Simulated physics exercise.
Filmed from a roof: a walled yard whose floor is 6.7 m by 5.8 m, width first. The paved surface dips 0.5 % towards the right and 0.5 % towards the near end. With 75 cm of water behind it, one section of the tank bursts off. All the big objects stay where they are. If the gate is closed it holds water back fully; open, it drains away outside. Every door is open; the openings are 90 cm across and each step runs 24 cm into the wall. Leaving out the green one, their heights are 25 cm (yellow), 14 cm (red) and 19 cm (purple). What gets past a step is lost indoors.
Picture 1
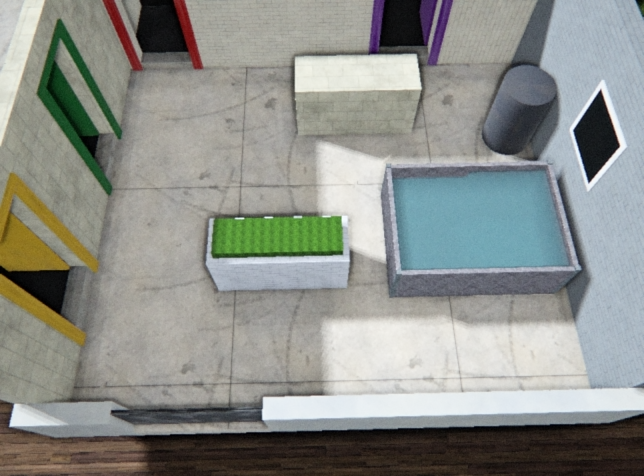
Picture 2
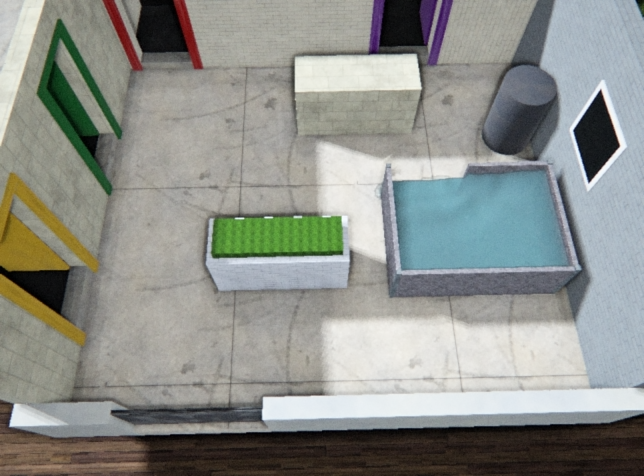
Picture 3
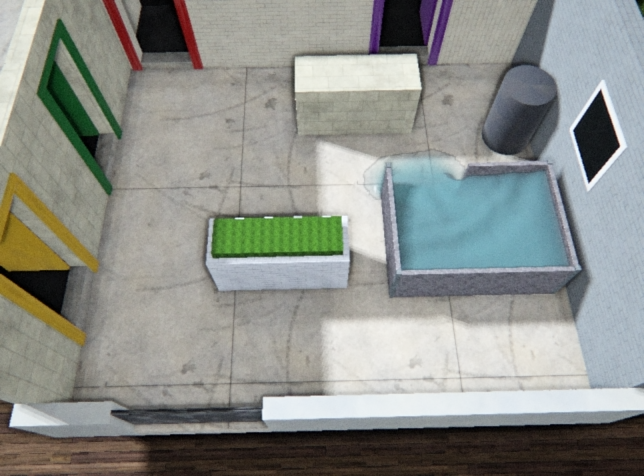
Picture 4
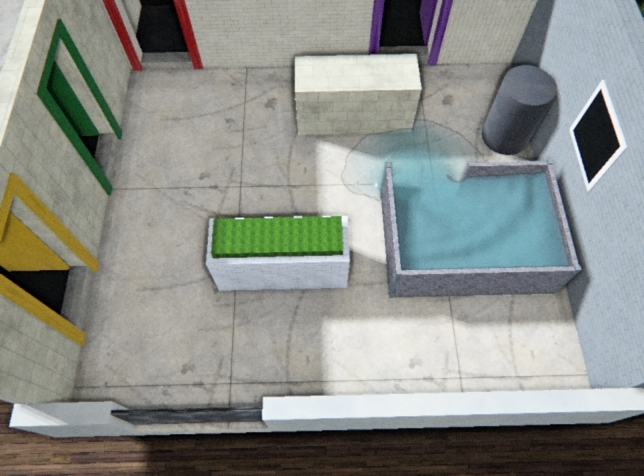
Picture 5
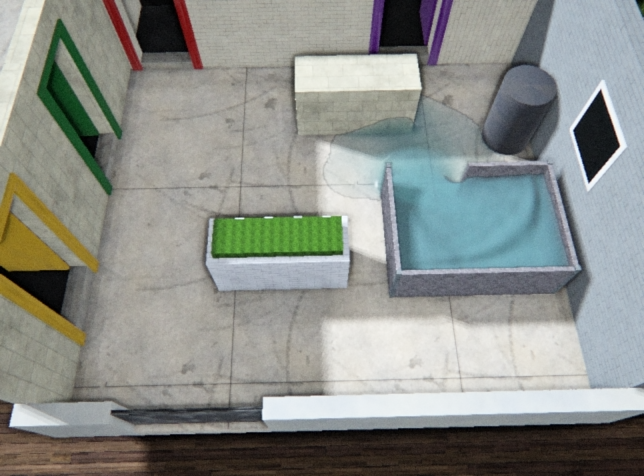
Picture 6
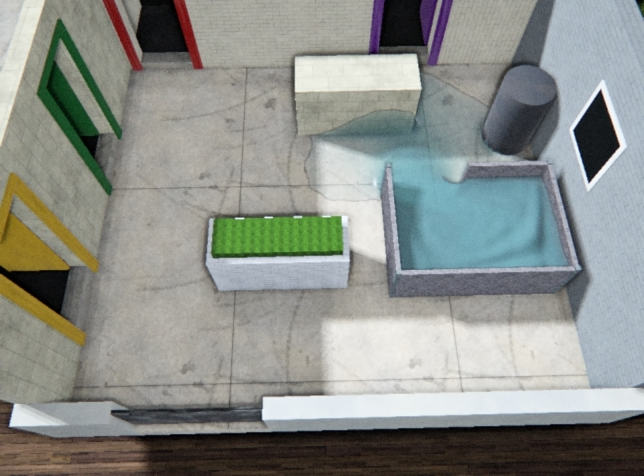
Water pouring through a gap in the far side of a grey tank, spreading across the paved yard past a pale block.
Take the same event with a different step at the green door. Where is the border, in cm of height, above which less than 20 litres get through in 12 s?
Close to 13.5 cm is just enough.
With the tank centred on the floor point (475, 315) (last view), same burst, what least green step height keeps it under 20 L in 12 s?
Then roughly 12.5 cm.
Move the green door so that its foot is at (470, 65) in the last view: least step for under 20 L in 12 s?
About 25 cm.
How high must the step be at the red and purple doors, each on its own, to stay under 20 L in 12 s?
About 9.5 cm at red and 17 cm at purple.
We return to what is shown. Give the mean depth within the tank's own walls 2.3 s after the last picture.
Roughly 29 cm on average.
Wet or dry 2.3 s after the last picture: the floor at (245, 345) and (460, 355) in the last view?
In that order: Still dry, still dry.
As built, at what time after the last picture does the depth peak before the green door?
Around 1.8 s.
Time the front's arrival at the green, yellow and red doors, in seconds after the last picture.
Green 1.3 s, yellow 2.0 s, red 2.2 s.
Then, 0.7 s after the last picture water covers 20 % of the floor, deepest (49 cm) near (396, 140); it has not reached the green door.
Then, 2.3 s after the last picture water covers 55 % of the floor, deepest (34 cm) near (524, 120); 16 cm at the green door, 1 litre in over its 18 cm step.
Then, 11.3 s after the last picture water covers 100 % of the floor, deepest (18 cm) near (592, 400); 5 cm at the green door, 2 litres in over its 18 cm step.
At the green door as built, the water peaked near 21 cm, 1.7 s after the last picture.
With a step of 11 cm, 47 litres would have come in within the 12 s; with 15 cm, 10 litres. So under 20 litres takes about 13.5 cm.
